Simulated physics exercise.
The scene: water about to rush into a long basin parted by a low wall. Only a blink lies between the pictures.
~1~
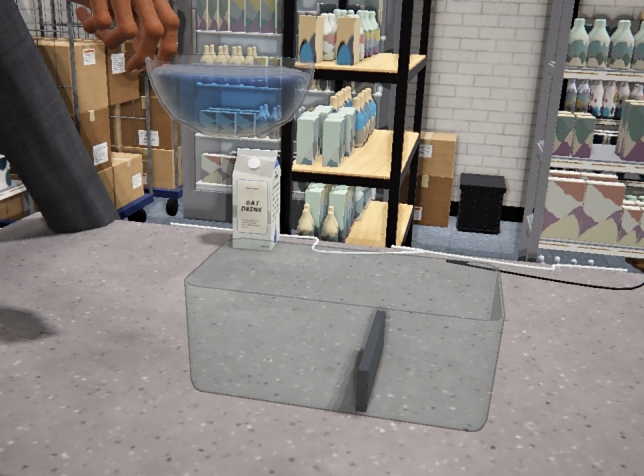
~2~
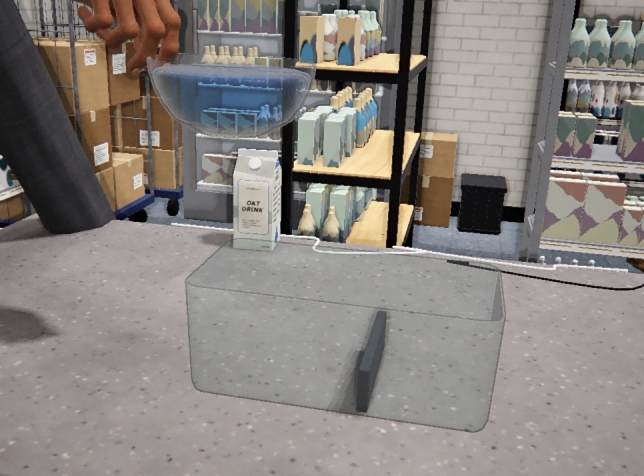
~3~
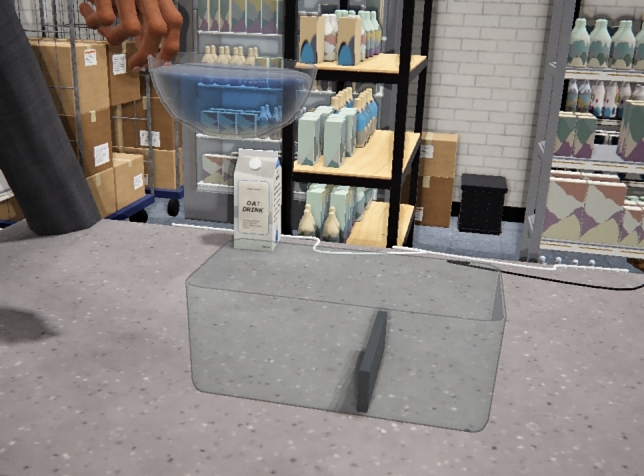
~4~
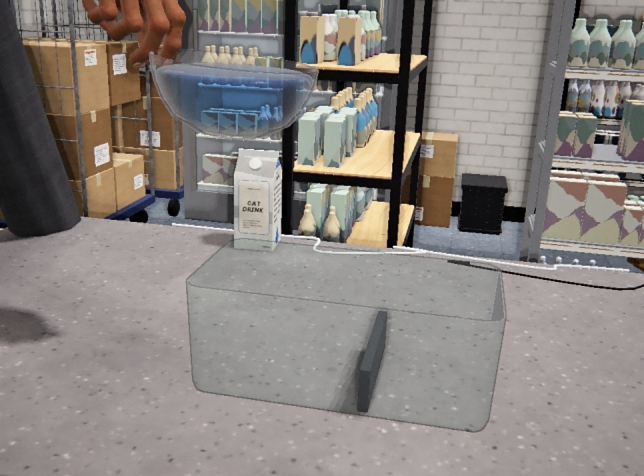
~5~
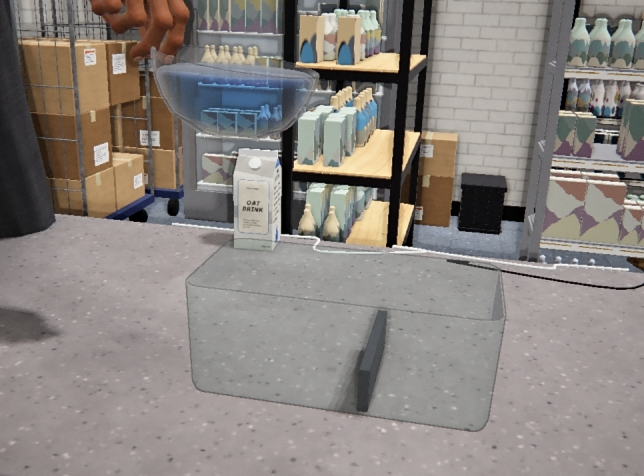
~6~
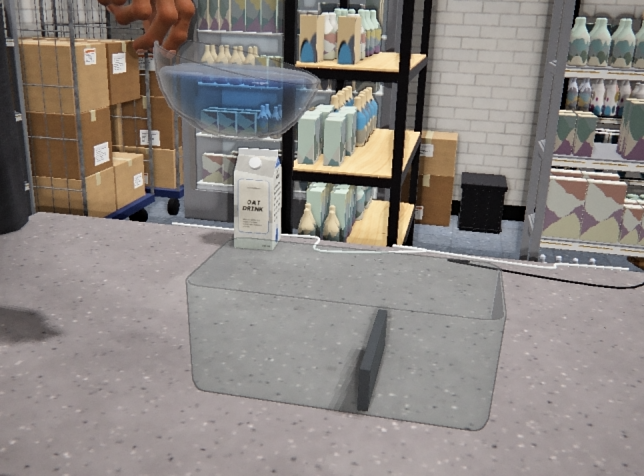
A clear, rounded bowl held above a long see-through basin with a low dark wall tilted slightly down to the right, while a thick dark post-like shape at the left slid toward the edge.
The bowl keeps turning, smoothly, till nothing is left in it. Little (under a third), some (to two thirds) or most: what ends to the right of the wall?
The share right of the wall is between a third and two thirds.
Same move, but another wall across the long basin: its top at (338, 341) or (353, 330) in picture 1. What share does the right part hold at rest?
First some 80, then 75 per cent.
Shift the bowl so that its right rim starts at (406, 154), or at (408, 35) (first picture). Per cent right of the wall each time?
Near 85 % and 70 %.
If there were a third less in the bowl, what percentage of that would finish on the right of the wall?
Close to 35 per cent.
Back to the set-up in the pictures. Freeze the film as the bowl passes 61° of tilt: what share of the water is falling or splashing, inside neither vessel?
It comes to 40 per cent or so.
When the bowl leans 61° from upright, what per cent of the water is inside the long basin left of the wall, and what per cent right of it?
Left about 5, right about 15.
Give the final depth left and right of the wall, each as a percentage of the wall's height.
Some 30 per cent left and 60 right.
A moment on, the bowl is tipped part way and 40 per cent is still to pour, 7 is left of the wall and 14 right of it.
Next, the bowl is tipped on its side and 2 per cent is still to pour, 34 is left of the wall and 55 right of it.
Then the bowl is tipped on its side and 0 per cent is still to pour, 44 is left of the wall and 56 right of it.
Later the bowl is tipped on its side and 0 per cent is still to pour, 43 is left of the wall and 56 right of it.
Finally, 43 per cent lies left of the wall, 56 right of it and 1 outside.
